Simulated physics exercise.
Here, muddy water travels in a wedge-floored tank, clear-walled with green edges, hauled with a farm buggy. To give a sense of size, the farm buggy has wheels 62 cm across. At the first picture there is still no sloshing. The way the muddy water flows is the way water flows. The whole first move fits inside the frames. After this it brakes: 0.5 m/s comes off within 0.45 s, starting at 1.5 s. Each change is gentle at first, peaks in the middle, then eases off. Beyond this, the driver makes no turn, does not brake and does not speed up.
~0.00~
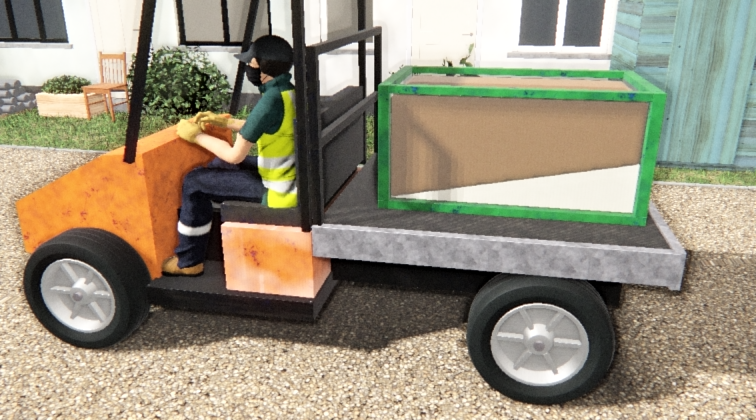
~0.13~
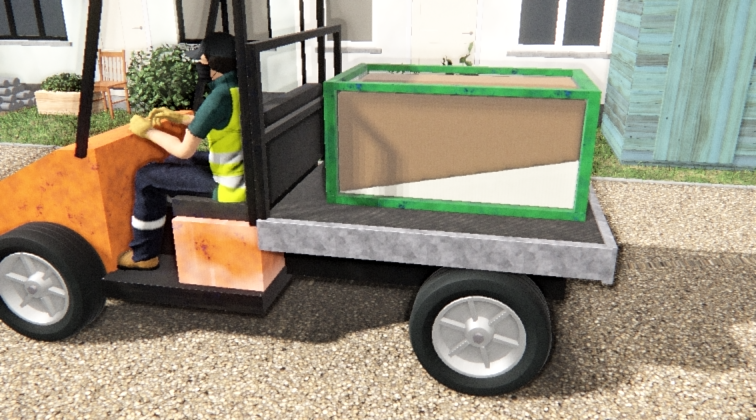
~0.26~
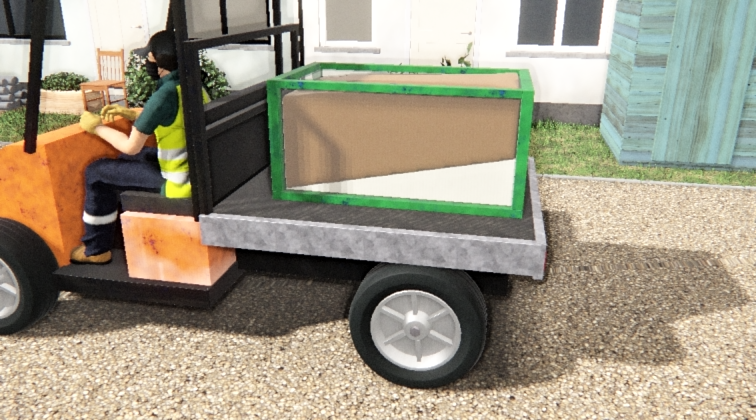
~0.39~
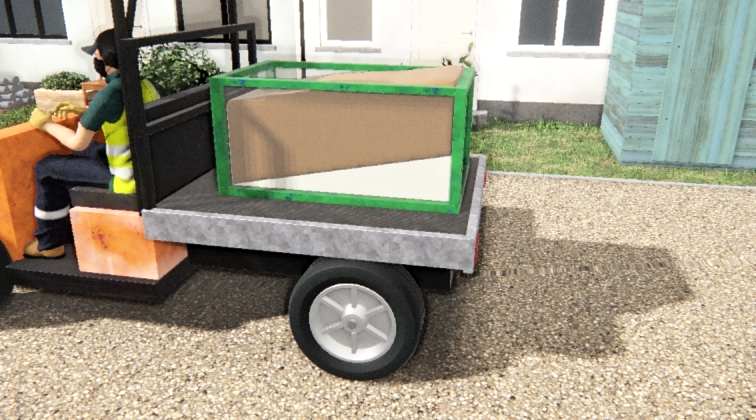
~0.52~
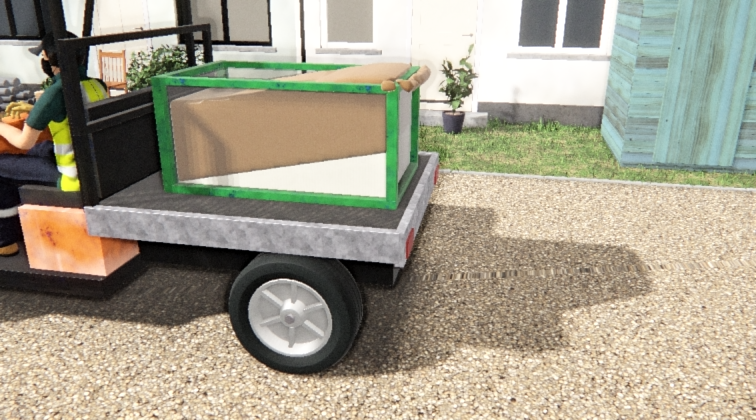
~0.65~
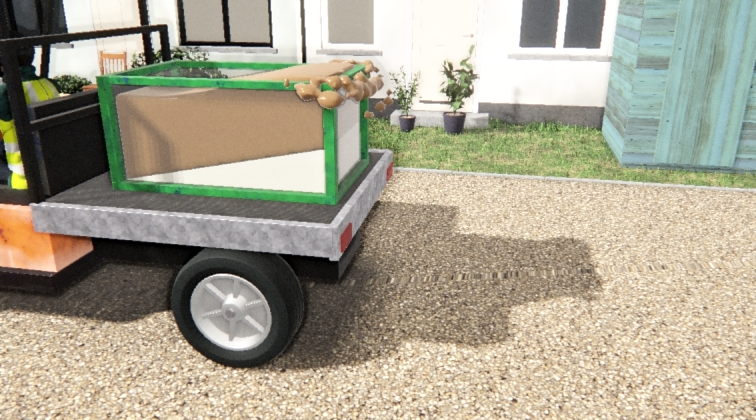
At the start, a driver in a yellow vest sits in an orange farm buggy carrying a green-edged clear tank of level, brown muddy water. The buggy rolls left across gravel, and the water climbs towards the back of the tank, where brown blobs bulge over the right rim.
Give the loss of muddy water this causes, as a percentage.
Roughly 2 per cent is lost.
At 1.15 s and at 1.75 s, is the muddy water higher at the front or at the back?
Higher at the forward side, then higher at the rear side.
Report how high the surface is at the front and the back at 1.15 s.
The front stands at 56 cm and the back at 44 cm.
By 1.15 s the surface is 56 cm up at the front and 43 cm at the back; 1 per cent is out, over the back.
By 1.75 s the surface is 48 cm up at the front and 53 cm at the back; 2 per cent is out, over the back.
By 2.45 s the surface is 49 cm up at the front and 46 cm at the back; 2 per cent is out, over the back.
By 4.93 s 2 per cent is out, over the back and the front, 6 of 279 litres.
